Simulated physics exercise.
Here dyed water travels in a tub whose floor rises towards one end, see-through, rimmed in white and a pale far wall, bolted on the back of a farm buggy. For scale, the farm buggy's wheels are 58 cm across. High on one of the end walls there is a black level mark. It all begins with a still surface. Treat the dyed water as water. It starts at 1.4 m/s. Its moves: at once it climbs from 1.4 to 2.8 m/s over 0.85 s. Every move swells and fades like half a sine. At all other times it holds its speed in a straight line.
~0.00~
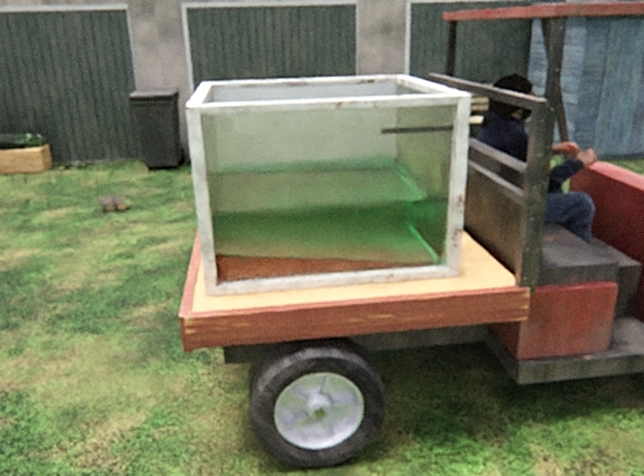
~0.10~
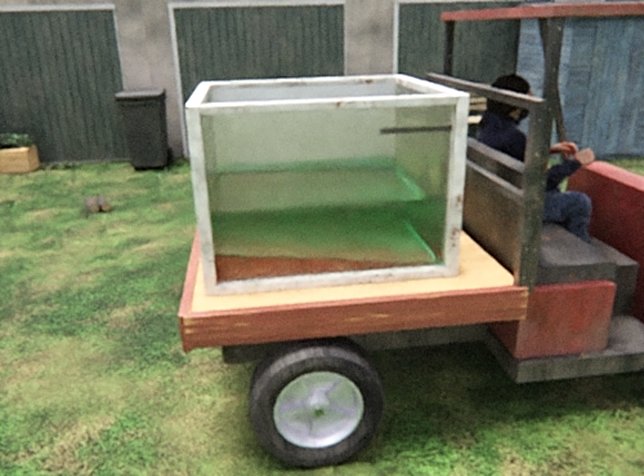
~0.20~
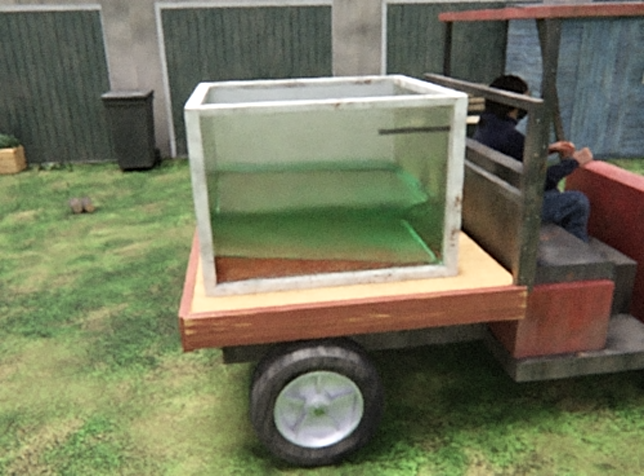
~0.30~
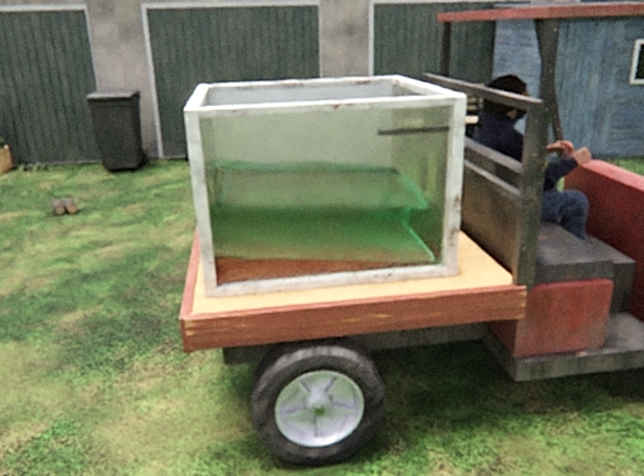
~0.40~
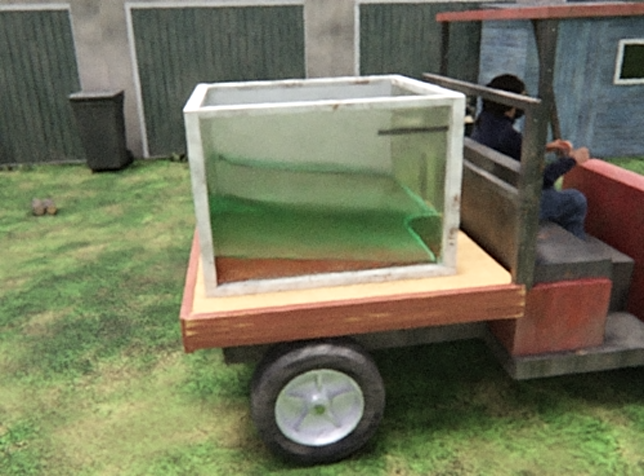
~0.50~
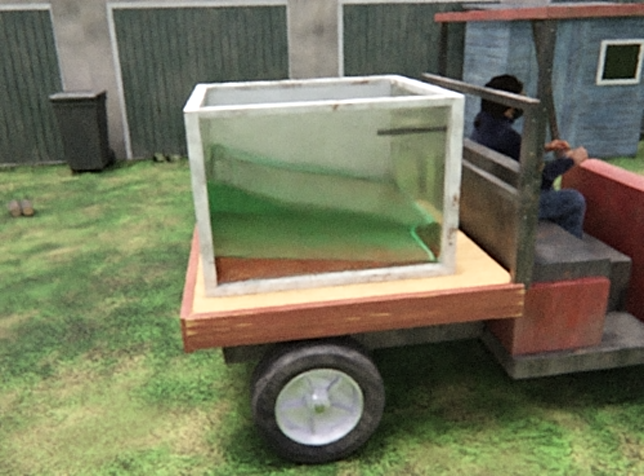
The clip opens on a white-rimmed, see-through tub of green water, its surface level, on the bed of a farm buggy with a seated driver. The buggy moves right past a dark bin and garage doors, and the water then climbs at the left end and sinks at the right, its slope steepening.
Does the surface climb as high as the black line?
It tops the mark.
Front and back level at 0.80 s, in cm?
Front 14 cm, back 52 cm.
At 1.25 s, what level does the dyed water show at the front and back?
Front 46 cm, back 26 cm.
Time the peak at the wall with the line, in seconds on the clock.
Around 1.5 s.
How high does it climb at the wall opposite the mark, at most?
It peaks near 74 cm.
Then, 0.80 s in, it stands 51 cm high behind and 15 cm in front; all of it is still inside.
Then, 1.25 s in, it stands 26 cm high behind and 47 cm in front; all of it is still inside.
Then, 1.70 s in, it stands 19 cm high behind and 37 cm in front; all of it is still inside.
Then, 3.84 s in, the waves are smaller; the highest at the front wall was 66 cm, at 1.45 s, against a line at 60 cm.
